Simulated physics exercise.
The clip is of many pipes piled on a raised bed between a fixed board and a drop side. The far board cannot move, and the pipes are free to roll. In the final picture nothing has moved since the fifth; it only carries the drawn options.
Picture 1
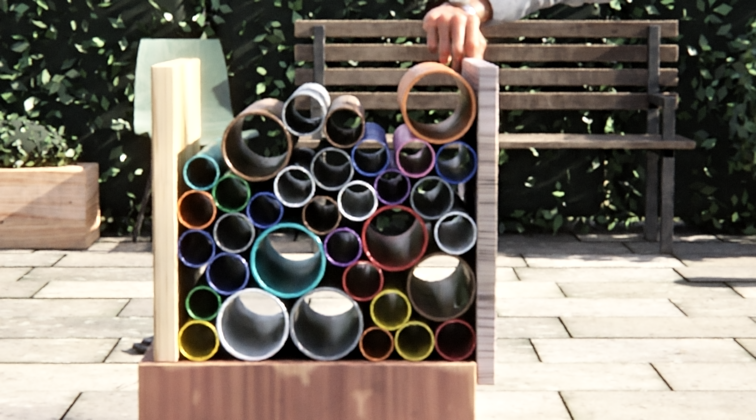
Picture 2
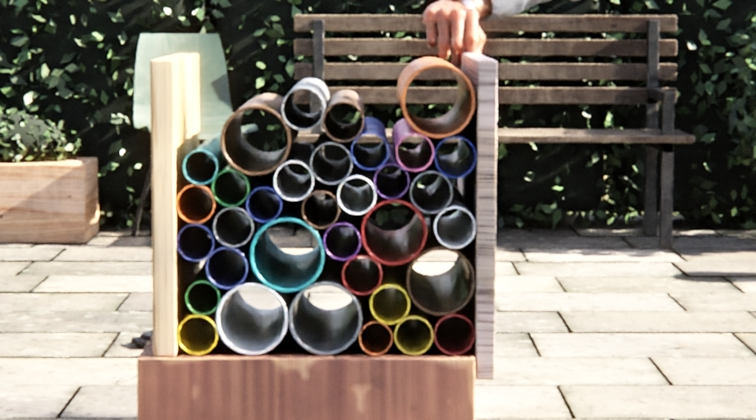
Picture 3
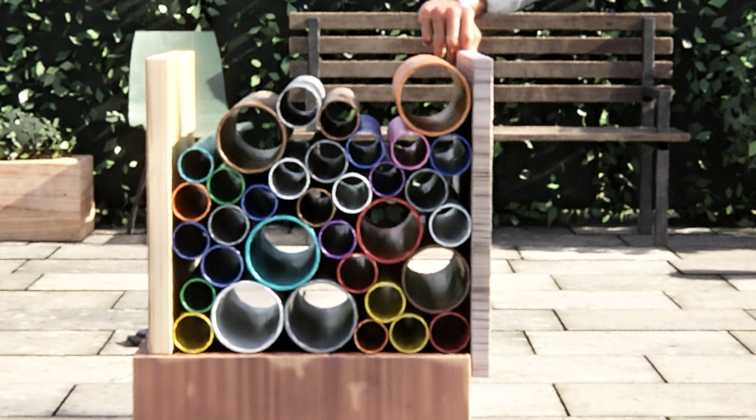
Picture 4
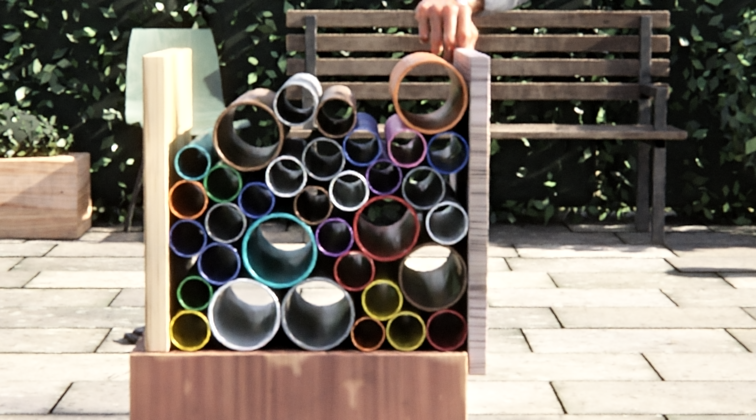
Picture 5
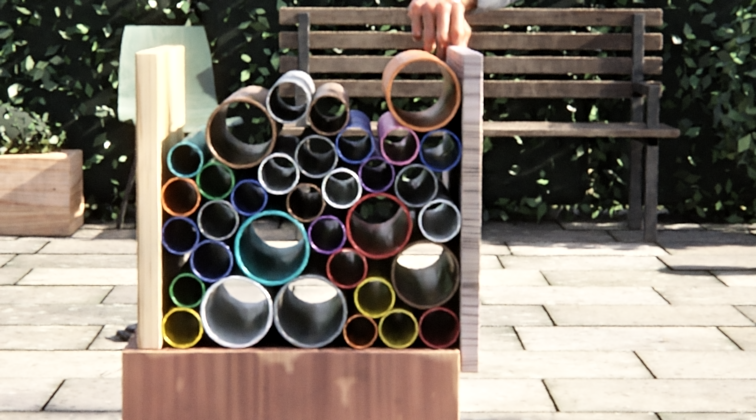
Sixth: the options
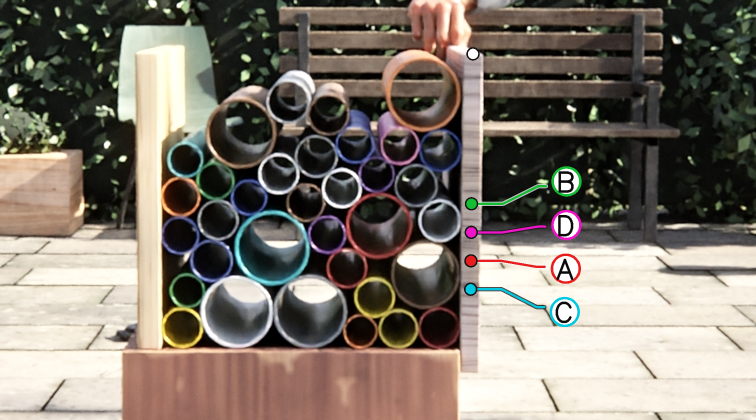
To begin with, colourful pipes of mixed sizes sit stacked between two upright boards on a wooden base, with a hand resting at the top of the right board. The whole stack then shifts slightly left and up in view, along with the bench behind, while the pipes keep their arrangement and the hand stays put on the board.
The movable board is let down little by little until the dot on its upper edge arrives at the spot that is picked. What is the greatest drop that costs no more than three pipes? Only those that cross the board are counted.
At most to D.
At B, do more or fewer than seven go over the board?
Fewer than seven.
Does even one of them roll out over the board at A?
At A: Yes.
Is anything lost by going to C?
Yes.
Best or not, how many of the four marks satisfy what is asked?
Two of them.
On the marked copy, A at (471, 261); B at (472, 204); C at (471, 290); D at (471, 232); the white dot at (473, 54).
Following D. Soon after the start, top of the board (462, 131).
Later, top of the board (461, 218).
In the end, top of the board (461, 231), two out over the board.
As for the rest, A more than three out over the board; B none out over the board; C more than three out over the board.
